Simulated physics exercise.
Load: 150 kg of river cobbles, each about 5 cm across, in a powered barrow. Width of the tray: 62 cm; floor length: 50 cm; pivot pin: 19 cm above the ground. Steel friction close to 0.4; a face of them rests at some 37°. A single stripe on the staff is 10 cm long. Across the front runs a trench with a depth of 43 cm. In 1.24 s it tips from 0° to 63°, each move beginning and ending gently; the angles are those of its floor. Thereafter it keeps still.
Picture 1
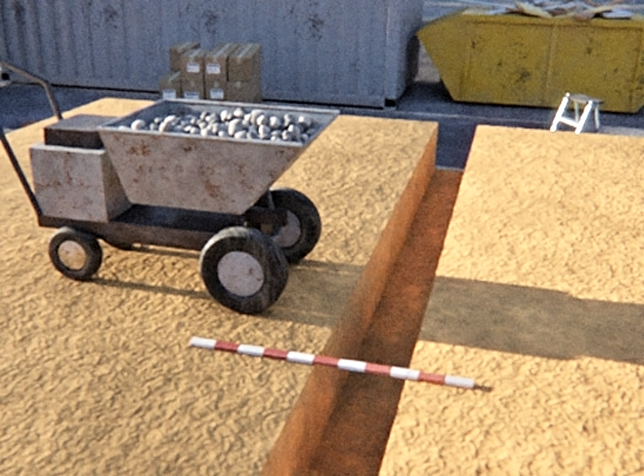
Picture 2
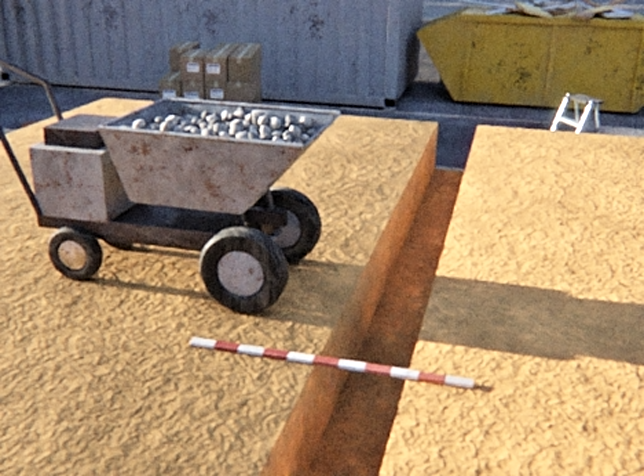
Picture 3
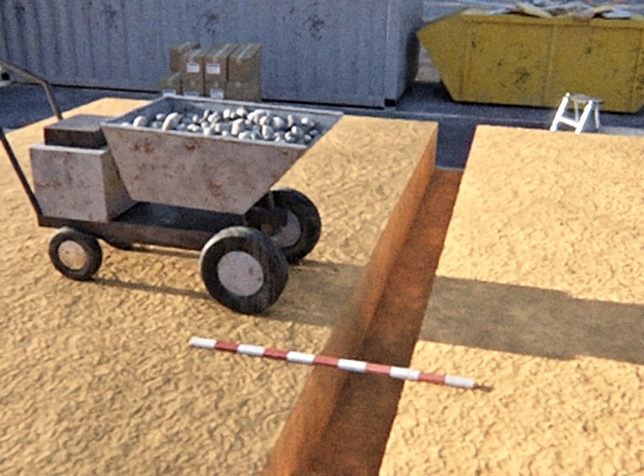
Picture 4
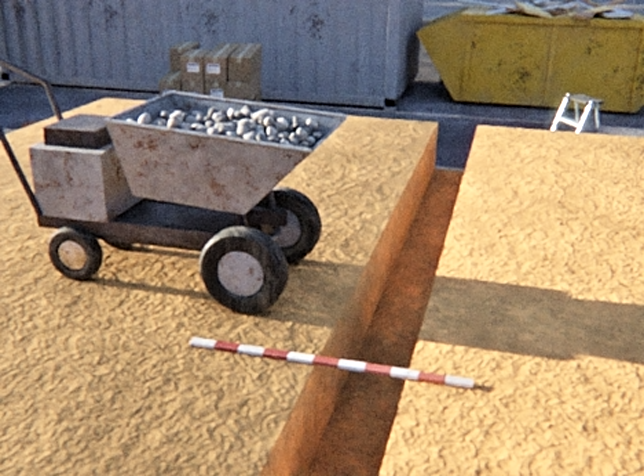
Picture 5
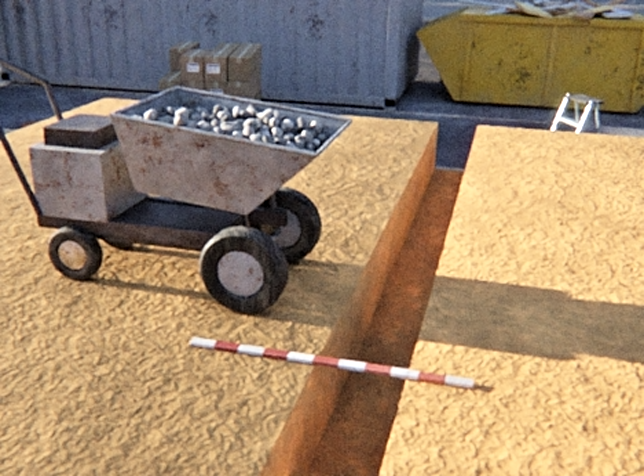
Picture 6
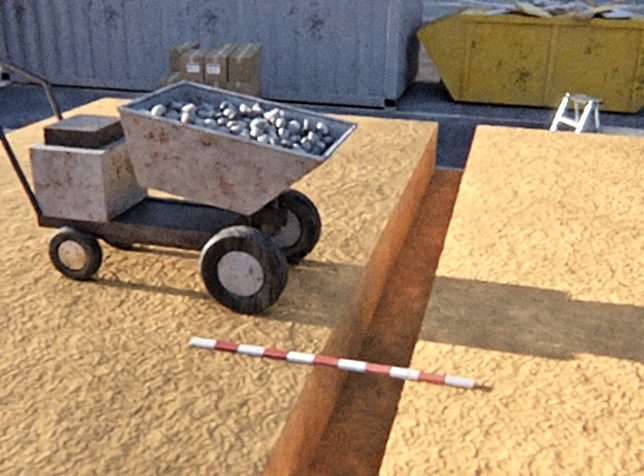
Grey powered barrow loaded with rounded stones standing beside a trench, its tray slowly tilting forward to the right.
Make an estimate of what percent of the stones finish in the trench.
About 55 percent.
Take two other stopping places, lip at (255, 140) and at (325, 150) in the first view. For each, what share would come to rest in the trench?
First place roughly 90%, second roughly 35%.
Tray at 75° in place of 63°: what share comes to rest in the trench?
Roughly 50%.
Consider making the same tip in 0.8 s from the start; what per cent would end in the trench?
About 45%.
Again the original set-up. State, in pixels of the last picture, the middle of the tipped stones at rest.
Their centre sits close to (418, 349).
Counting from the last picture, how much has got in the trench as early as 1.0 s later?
By that point it's something like 5 in a hundred.
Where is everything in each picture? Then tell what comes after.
The first frame shows lip at (302, 146), floor tilted 0°, highest stones at (251, 120).
In the second frame, the tray is at 0°, its lip at (303, 147); the top of the load is at (252, 120).
In the third frame, the tray is at 2°, its lip at (306, 149); the top of the load is at (237, 120).
The fourth frame shows lip at (311, 151), floor tilted 4°, highest stones at (229, 118).
The fifth frame shows lip at (317, 155), floor tilted 6°, highest stones at (217, 115).
The sixth frame shows lip at (324, 161), floor tilted 9°, highest stones at (192, 111).
Then, 0.6 s after the last picture the floor is at 53°, 100 % in the tray; the foremost stones are at (388, 230).
Then, 1.0 s after the last picture the floor is at 63°, 74 % in the tray, 7 % in the trench, 19 % past the trench; the foremost stones are at (497, 312).
Then, 1.4 s after the last picture the floor is at 63°, 45 % in the tray, 14 % in the trench, 42 % past the trench; the foremost stones are at (604, 334).
Then, 3.3 s after the last picture the floor is at 63°, 2 % in the tray, 55 % in the trench, 43 % past the trench; the foremost stones are past the picture's edge.
